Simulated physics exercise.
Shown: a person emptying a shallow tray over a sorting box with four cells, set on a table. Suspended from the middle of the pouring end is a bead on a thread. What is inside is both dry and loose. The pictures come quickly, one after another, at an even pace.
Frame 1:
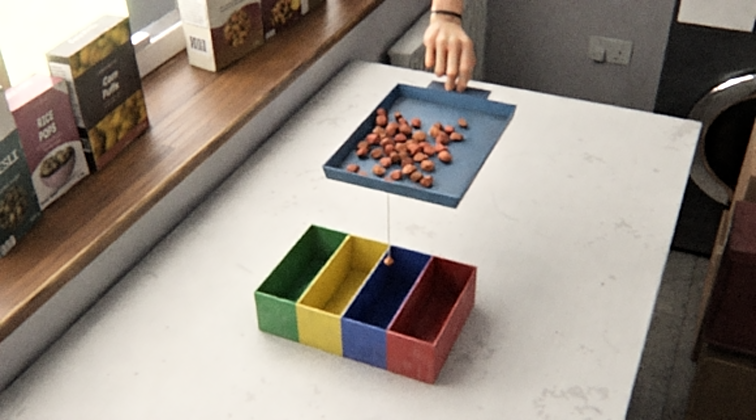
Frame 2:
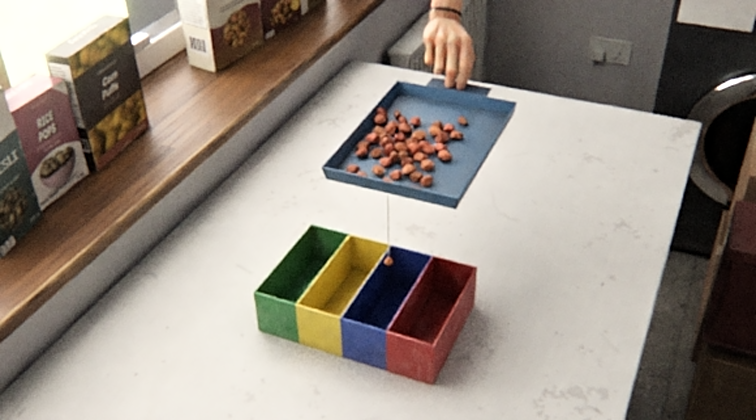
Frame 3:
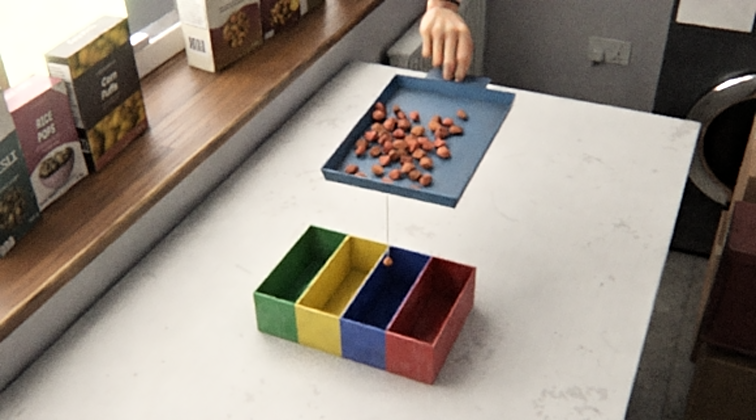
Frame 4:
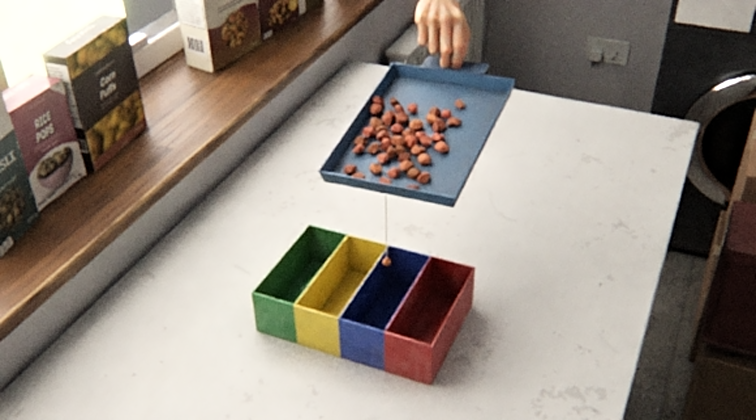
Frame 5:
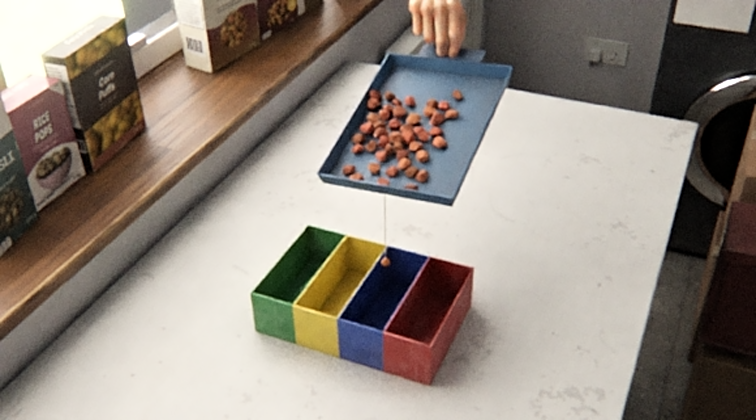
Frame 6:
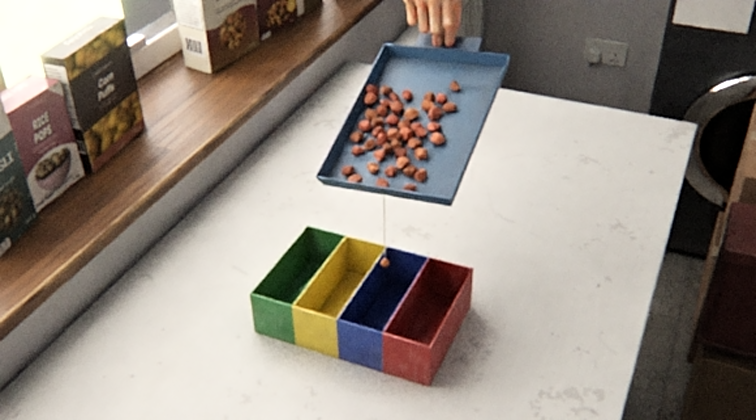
A blue tray of loose reddish-brown chunks, held by a hand at its far edge, starts out almost level above a box with green, yellow, blue and red cells. The hand gradually raises the far edge, tilting the tray toward its near left corner, while the bead hanging beneath barely shifts.
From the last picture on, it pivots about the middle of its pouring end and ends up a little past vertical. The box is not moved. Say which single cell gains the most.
The one that gains the most is the yellow cell.
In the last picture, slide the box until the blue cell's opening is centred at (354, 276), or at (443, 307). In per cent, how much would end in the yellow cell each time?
Trial 1 50%, trial 2 10%.
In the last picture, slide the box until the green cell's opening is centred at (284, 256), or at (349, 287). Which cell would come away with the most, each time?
You'd see the yellow one win the first time and that green cell win the second.
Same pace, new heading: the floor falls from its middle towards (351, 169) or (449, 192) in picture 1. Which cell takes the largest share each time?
In order, it comes out as the yellow one and the cell in red.
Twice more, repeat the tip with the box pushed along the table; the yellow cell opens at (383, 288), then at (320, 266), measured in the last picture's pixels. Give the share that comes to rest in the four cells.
Close to 70 in a hundred, then close to 100 in a hundred.
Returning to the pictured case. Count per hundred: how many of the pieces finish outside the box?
Around 0 in a hundred.
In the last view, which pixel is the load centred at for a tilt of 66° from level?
The middle of the pieces shows up near (360, 165).
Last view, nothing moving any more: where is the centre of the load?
Roughly at (331, 319), give or take.
Shortly afterwards, tray tipped steeply; the whole lot on the tray.
Next, tray tipped past a quarter turn; near a quarter on the tray; near a quarter in the yellow cell; a little in the green cell; a little in the blue cell; near a quarter falling or outside the box.
Some moments later, tray tipped past a quarter turn; near half in the yellow cell; near a quarter in the green cell; near a quarter in the blue cell; only a few falling or outside the box.
In the end, tray tipped past a quarter turn; near half in the yellow cell; near a quarter in the green cell; near a quarter in the blue cell; none at all in the red cell; only a few outside the box.
